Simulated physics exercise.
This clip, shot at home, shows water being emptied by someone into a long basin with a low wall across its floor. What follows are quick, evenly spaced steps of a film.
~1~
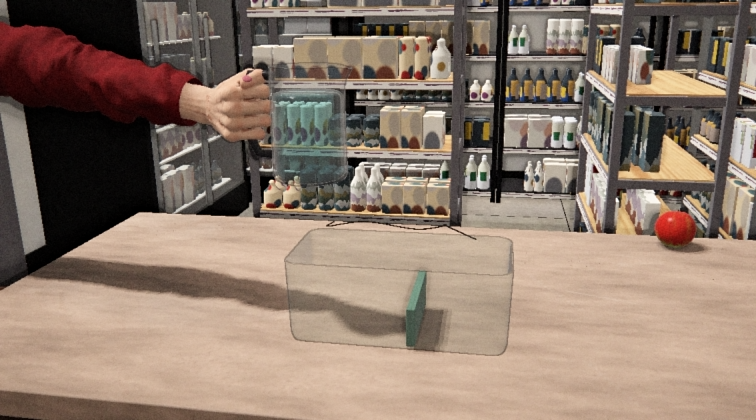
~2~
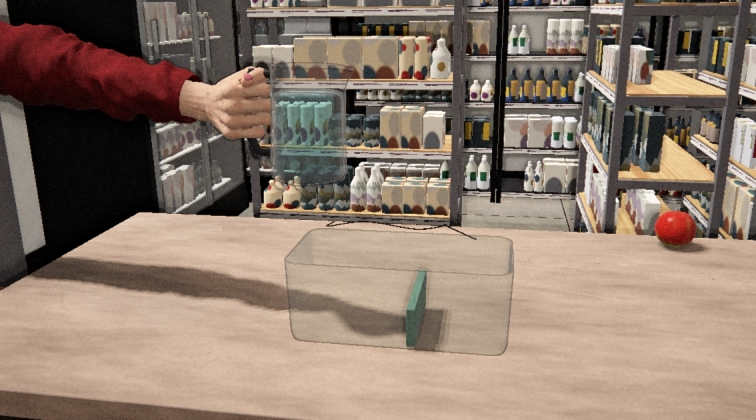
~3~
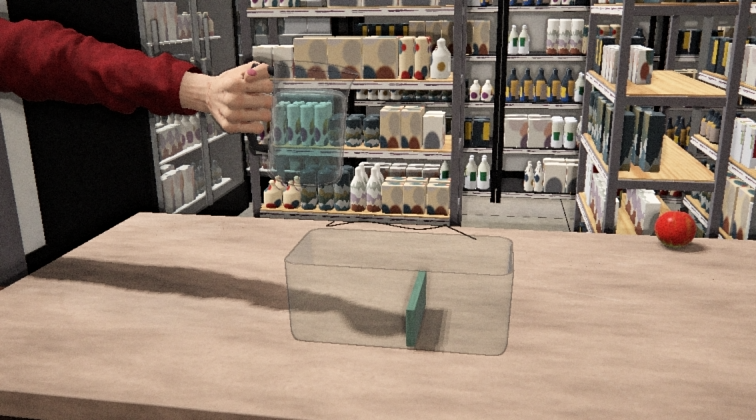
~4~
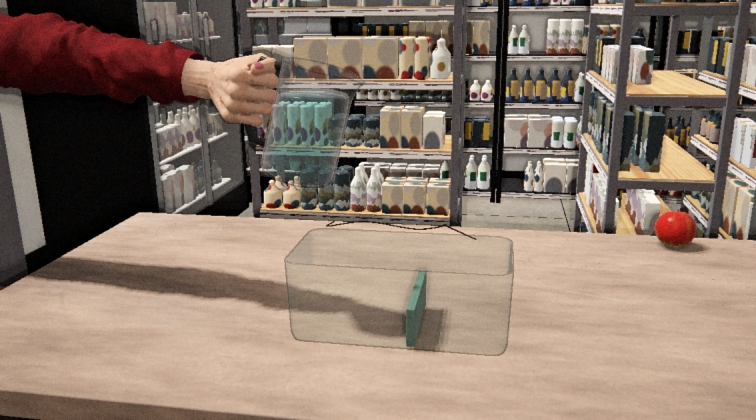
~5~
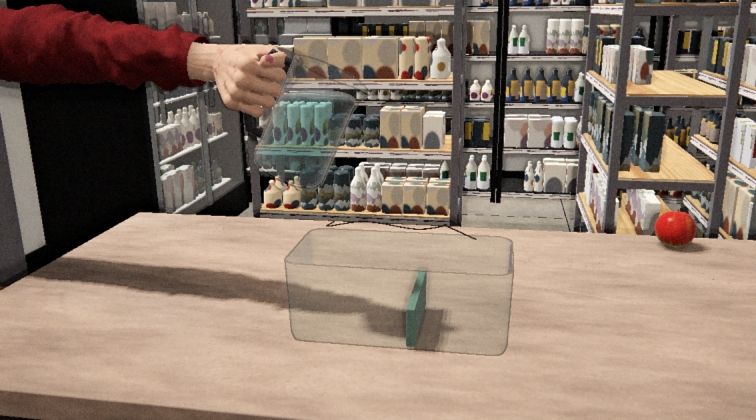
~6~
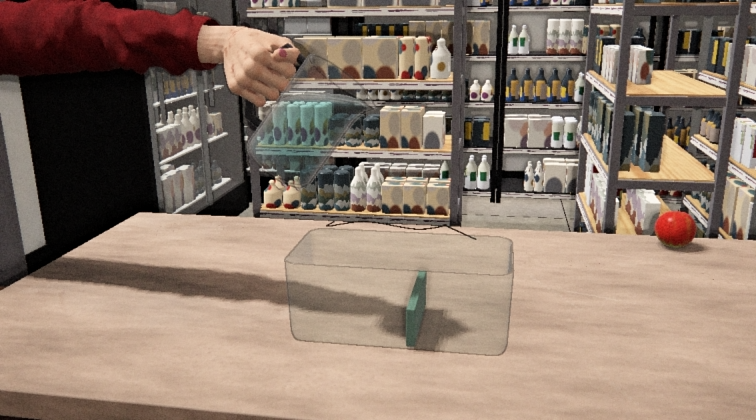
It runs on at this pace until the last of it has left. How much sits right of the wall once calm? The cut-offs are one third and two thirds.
The right side of the wall holds a large share, beyond two thirds.
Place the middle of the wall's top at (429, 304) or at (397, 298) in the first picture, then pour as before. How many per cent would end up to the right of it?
The first position gives around 60 percent, the second around 90 percent.
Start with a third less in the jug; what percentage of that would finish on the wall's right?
Near 75 %.
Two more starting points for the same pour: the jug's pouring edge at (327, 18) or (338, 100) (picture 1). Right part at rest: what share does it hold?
Near 60 per cent for the first start, near 15 per cent for the second.
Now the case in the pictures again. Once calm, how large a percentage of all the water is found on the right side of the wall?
Something like 85 per cent, roughly.
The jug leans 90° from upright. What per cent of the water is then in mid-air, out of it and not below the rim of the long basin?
Near 20 parts in a hundred.
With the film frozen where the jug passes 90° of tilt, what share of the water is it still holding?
It works out to close to 75 percent.
A moment on, the jug is tipped on its side and 77 per cent is still to pour, 0 is left of the wall and 4 right of it.
Next, the jug is tipped right over and 32 per cent is still to pour, 2 is left of the wall and 40 right of it.
Then the jug is tipped right over and 9 per cent is still to pour, 5 is left of the wall and 76 right of it.
Later the jug is tipped right over and 2 per cent is still to pour, 10 is left of the wall and 85 right of it.
At rest 14 per cent lies left of the wall, 85 right of it and 2 outside.
